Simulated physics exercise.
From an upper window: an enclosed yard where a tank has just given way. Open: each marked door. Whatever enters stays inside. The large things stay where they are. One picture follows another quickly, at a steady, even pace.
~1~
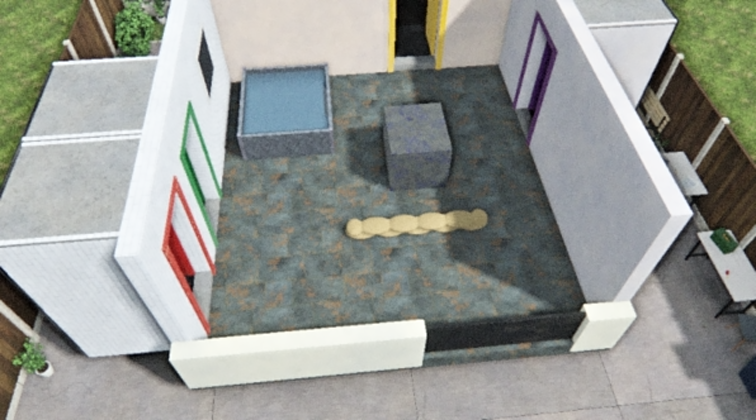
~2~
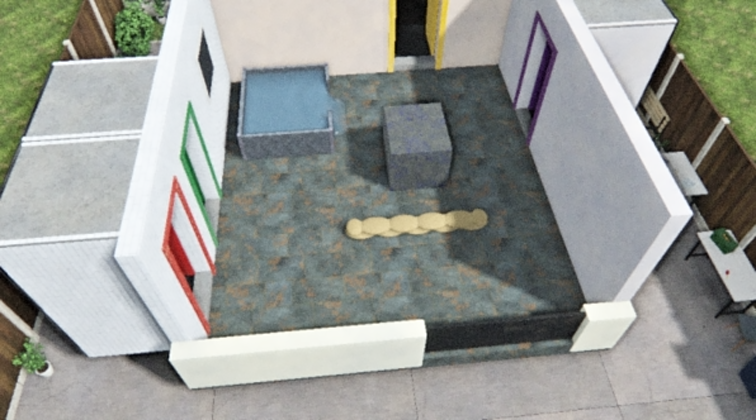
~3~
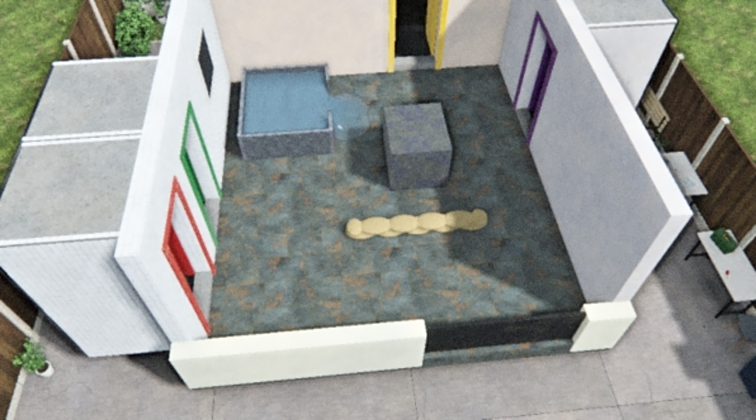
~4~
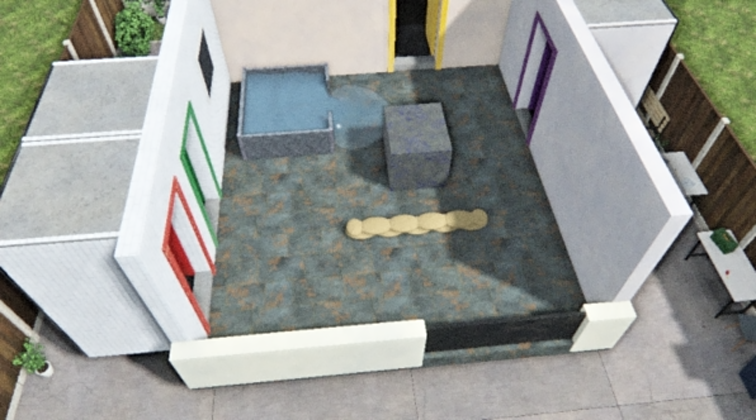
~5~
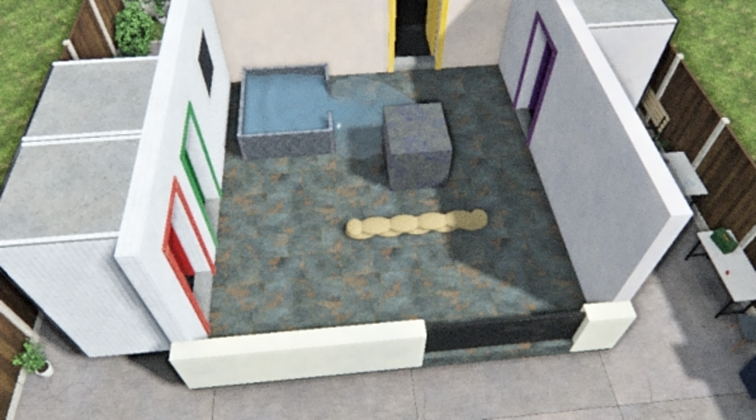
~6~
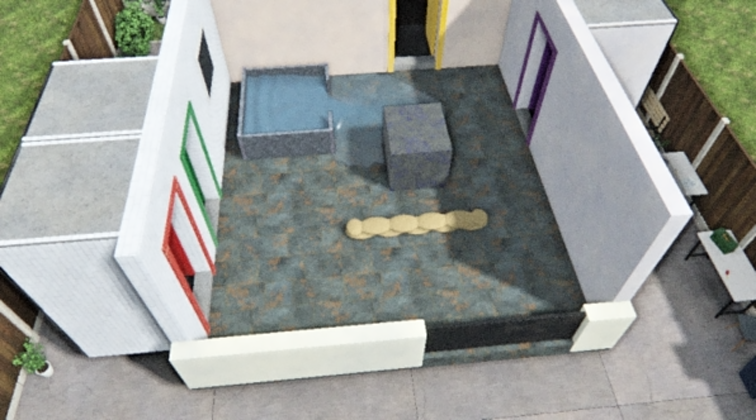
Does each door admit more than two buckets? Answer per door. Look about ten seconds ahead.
The red door: It does not; the green door: It does not; the purple door: It does; the yellow door: It does not.
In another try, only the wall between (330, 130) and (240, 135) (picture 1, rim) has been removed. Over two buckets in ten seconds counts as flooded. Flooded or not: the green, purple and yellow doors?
The green door door tops the limit, the purple door door remains within the limit and the yellow door door remains within the limit.
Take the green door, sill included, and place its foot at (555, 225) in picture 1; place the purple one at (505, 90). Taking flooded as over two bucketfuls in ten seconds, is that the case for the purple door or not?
Checking it, I find the purple door overflows.
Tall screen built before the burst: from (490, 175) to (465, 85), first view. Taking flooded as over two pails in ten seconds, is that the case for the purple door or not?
Door by door: Purple door misses the mark.
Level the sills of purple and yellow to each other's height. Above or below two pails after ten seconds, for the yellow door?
Outcome at yellow: It tops the limit.
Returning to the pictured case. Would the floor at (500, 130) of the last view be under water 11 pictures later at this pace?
Call it swamped.
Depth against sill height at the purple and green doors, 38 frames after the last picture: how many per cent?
First around 190 percent, second around 10 percent.
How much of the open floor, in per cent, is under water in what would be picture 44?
Around 50 percent.
A moment on, water covers 25 % of the floor; the red door not reached, the green door not reached, the purple door wet at the sill, nothing in, the yellow door wet at the sill, nothing in.
Next, water covers 30 % of the floor; the red door not reached, the green door not reached, the purple door over two buckets in, the yellow door wet at the sill, nothing in.
Then, water covers 35 % of the floor; the red door not reached, the green door not reached, the purple door far over two buckets in, the yellow door wet at the sill, nothing in.
Later, water covers 50 % of the floor; the red door not reached, the green door not reached, the purple door far over two buckets in, the yellow door wet at the sill, nothing in.
In the end, water covers 85 % of the floor; the red door not reached, the green door wet at the sill, nothing in, the purple door far over two buckets in, the yellow door wet at the sill, nothing in.
